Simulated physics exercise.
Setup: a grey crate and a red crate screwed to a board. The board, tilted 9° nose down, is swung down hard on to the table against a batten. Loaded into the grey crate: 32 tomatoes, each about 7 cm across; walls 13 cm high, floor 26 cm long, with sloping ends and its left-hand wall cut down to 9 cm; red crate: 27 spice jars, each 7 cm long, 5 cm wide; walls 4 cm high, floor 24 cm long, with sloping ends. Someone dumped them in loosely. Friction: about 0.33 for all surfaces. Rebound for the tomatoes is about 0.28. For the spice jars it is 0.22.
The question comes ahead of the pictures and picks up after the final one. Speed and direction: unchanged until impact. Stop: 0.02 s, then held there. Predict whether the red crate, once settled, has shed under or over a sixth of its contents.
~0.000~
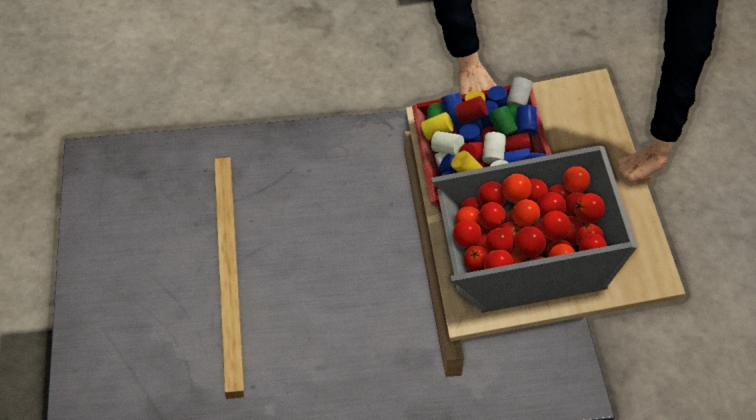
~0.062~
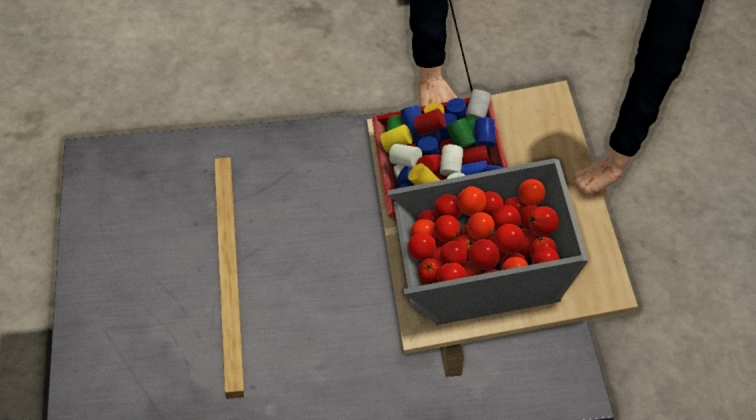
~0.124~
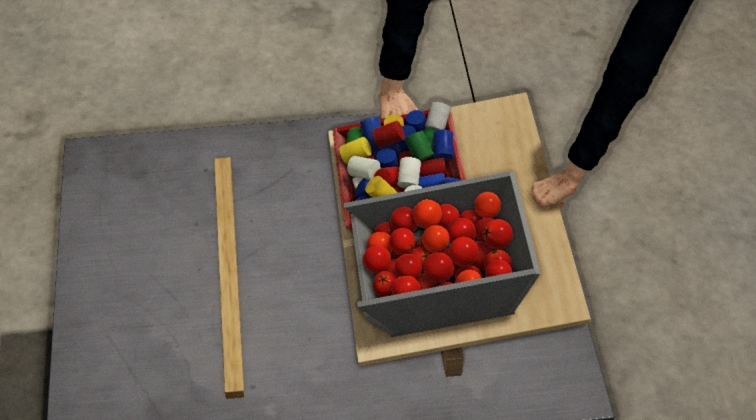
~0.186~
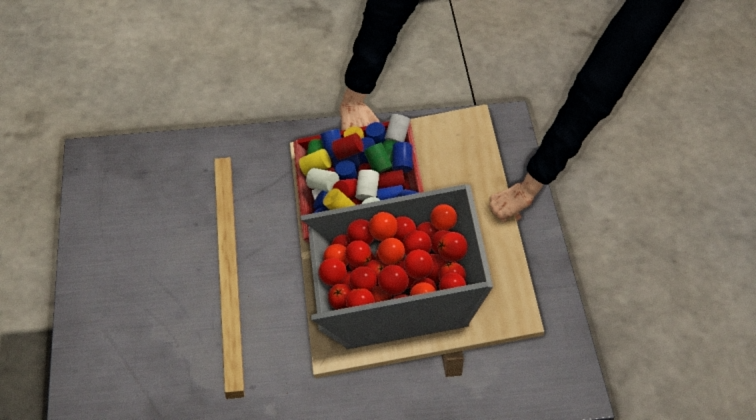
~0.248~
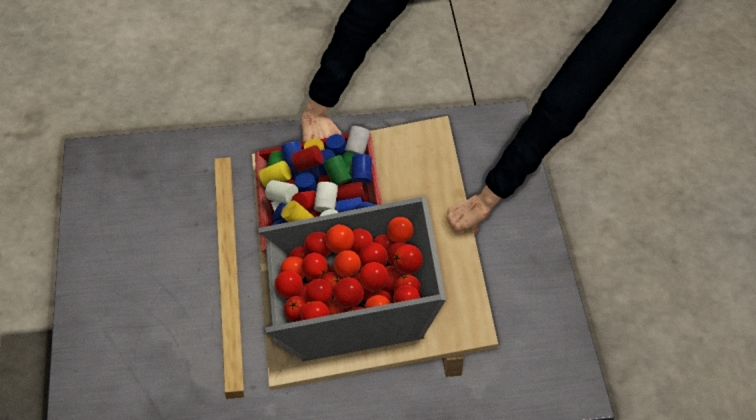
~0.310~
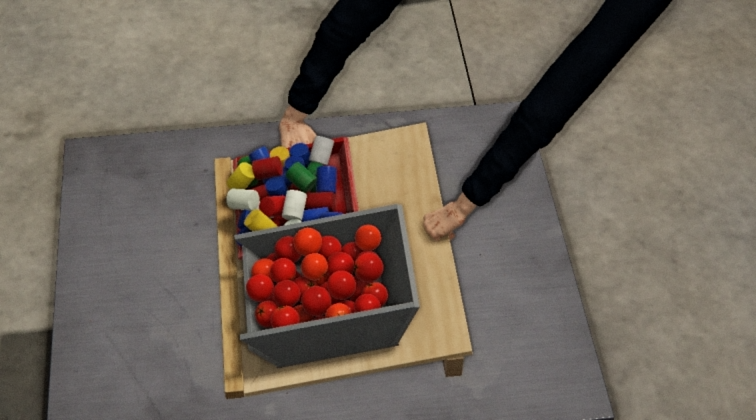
The red crate has shed over a sixth of its contents.
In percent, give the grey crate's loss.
For the grey crate, 5 percent.
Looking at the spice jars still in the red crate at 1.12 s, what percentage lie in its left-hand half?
It works out to around 60 in a hundred.
After 0.35 s, 0 of 32 out of the grey crate and 2 of 27 out of the red crate.
After 0.47 s, 0 of 32 out of the grey crate and 4 of 27 out of the red crate.
After 0.69 s, 1 of 32 out of the grey crate and 7 of 27 out of the red crate.
When it is over (at 1.12 s), 2 of 32 out of the grey crate and 10 of 27 out of the red crate. Asked share, 10 of 27, 37 per cent.
